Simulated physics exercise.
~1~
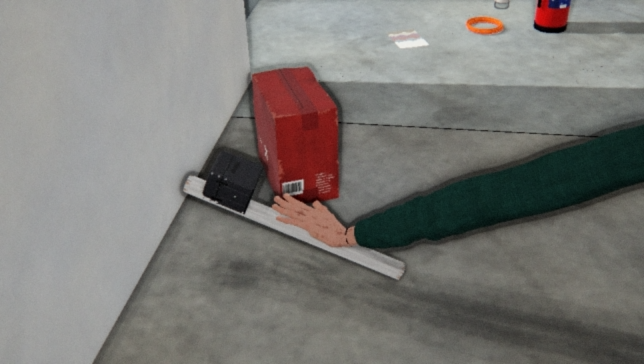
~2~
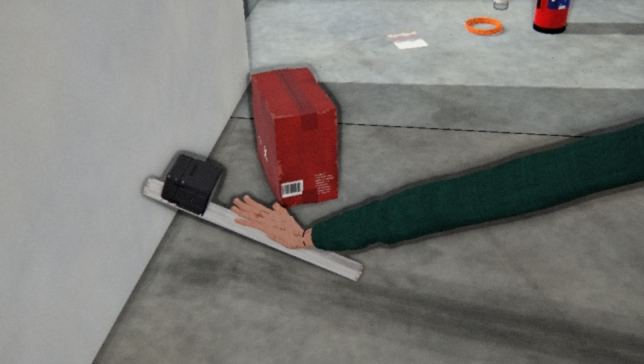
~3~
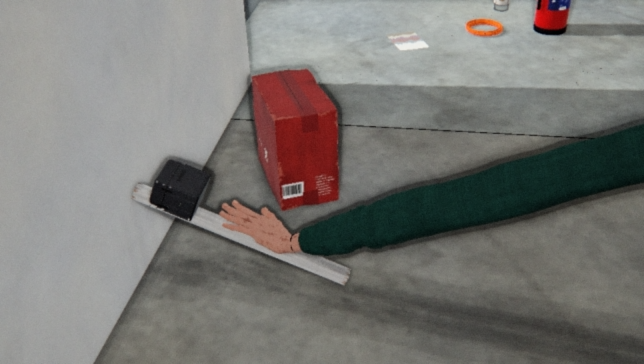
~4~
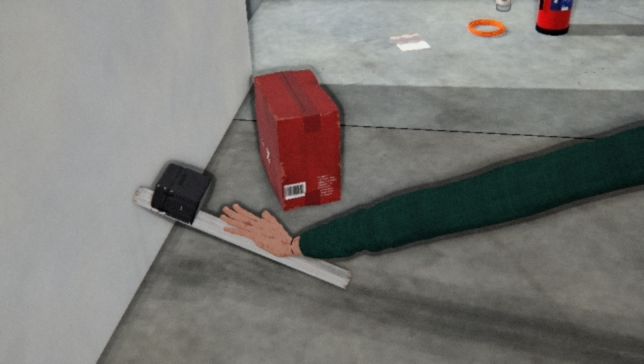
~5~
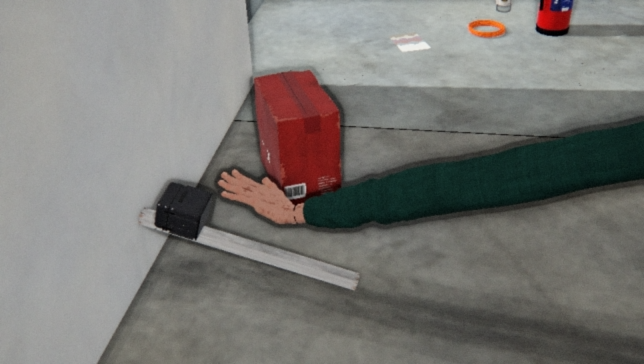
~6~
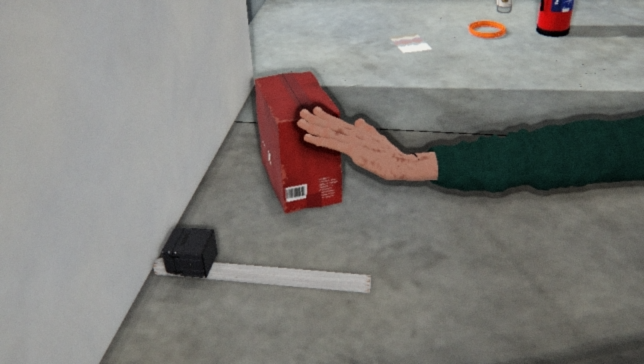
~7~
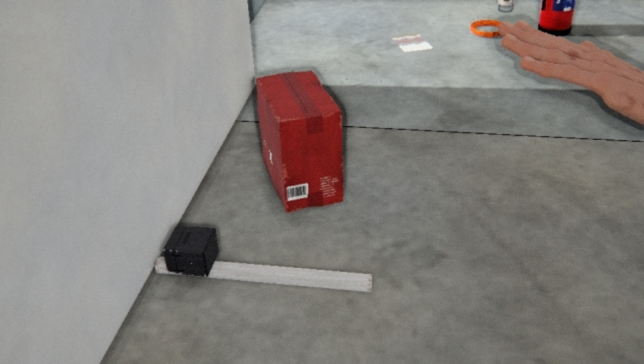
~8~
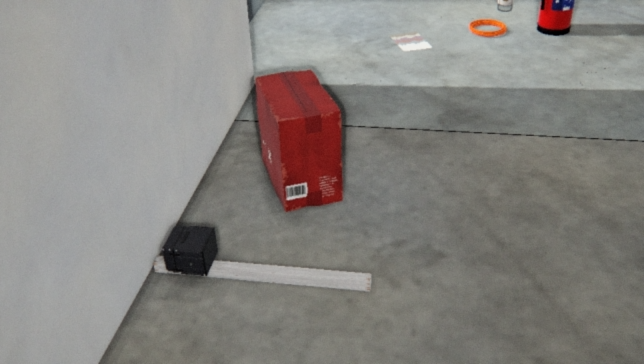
A hand in a dark green sleeve reaches in from the right and holds a white pole that leans near the foot of a pale wall, in a slightly swaying view down onto a grey floor. A small black block sits by the pole's left end, a red box stands behind, and an orange ring and a red cylinder lie farther back. The hand shifts the pole left, then lets go and draws back. The pole slips down and settles low at the wall's base, the black block still at its left end. The arm withdraws rightward, leaving the red box unmoved.
